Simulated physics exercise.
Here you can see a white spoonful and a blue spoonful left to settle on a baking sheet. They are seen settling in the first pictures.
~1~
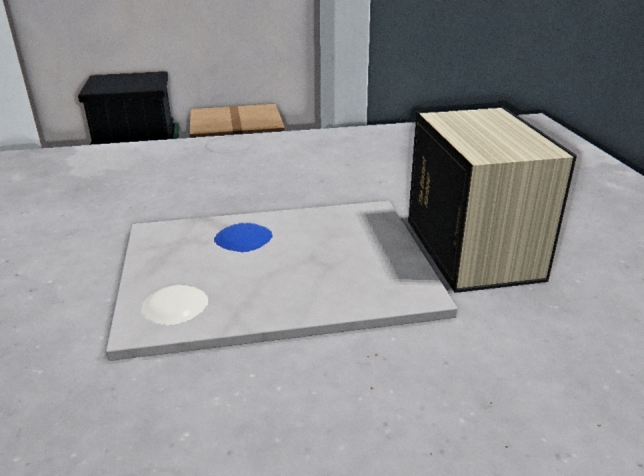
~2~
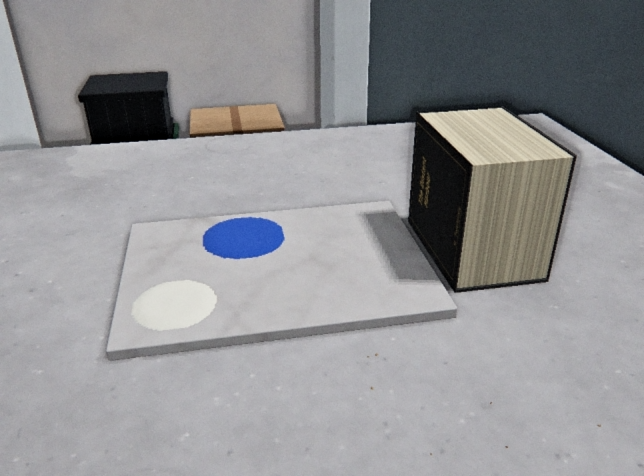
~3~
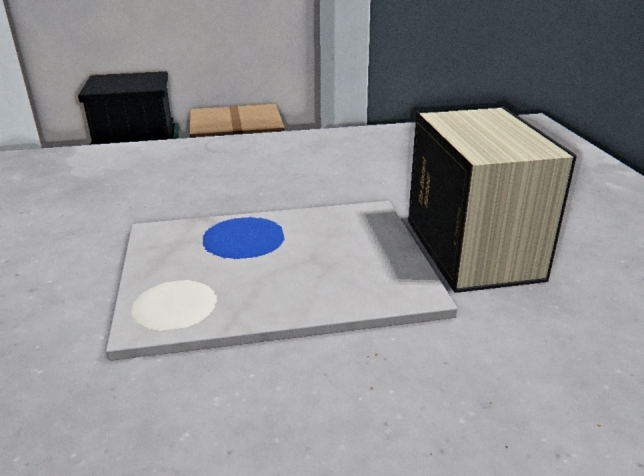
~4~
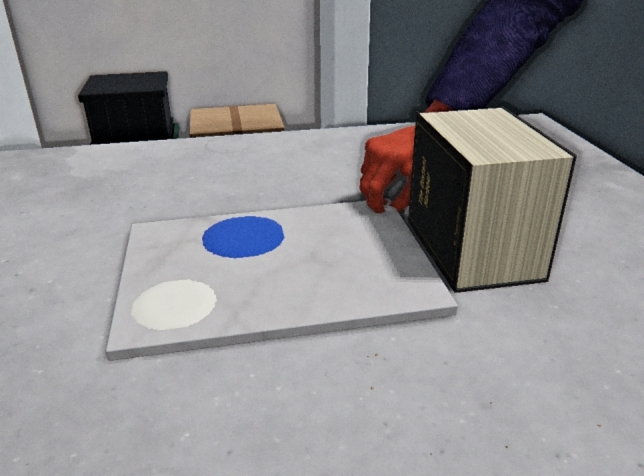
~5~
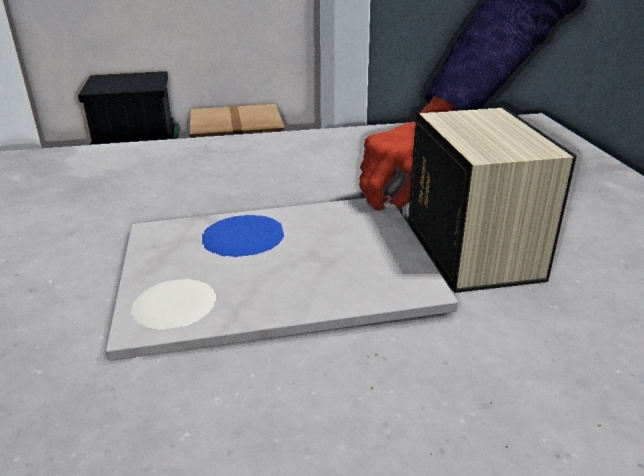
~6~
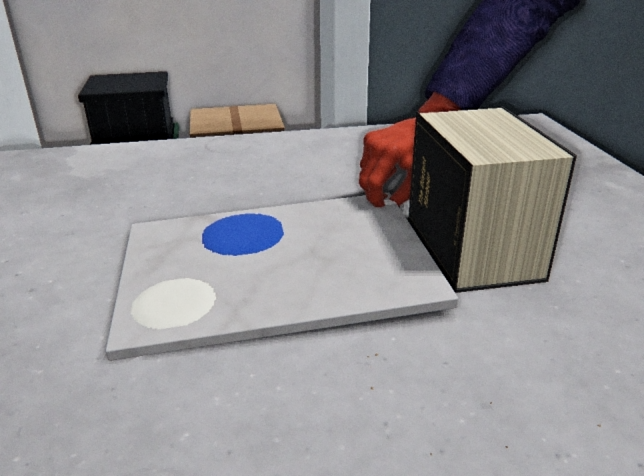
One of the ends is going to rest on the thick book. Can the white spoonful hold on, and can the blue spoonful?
Here the white spoonful tumbles off, and the blue spoonful tumbles off.
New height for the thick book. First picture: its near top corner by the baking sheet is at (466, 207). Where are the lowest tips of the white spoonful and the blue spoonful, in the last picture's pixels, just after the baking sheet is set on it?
Tips, last view: First approx. (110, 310), second approx. (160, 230).
A moment on, slope about 29°; the white spoonful is dripping off the low end; the blue spoonful has crept down a long way.
Further on, the white spoonful is dripping off the low end; the blue spoonful is dripping off the low end.
When it is over, slope about 29°; the white spoonful is dripping off the low end; the blue spoonful is dripping off the low end.
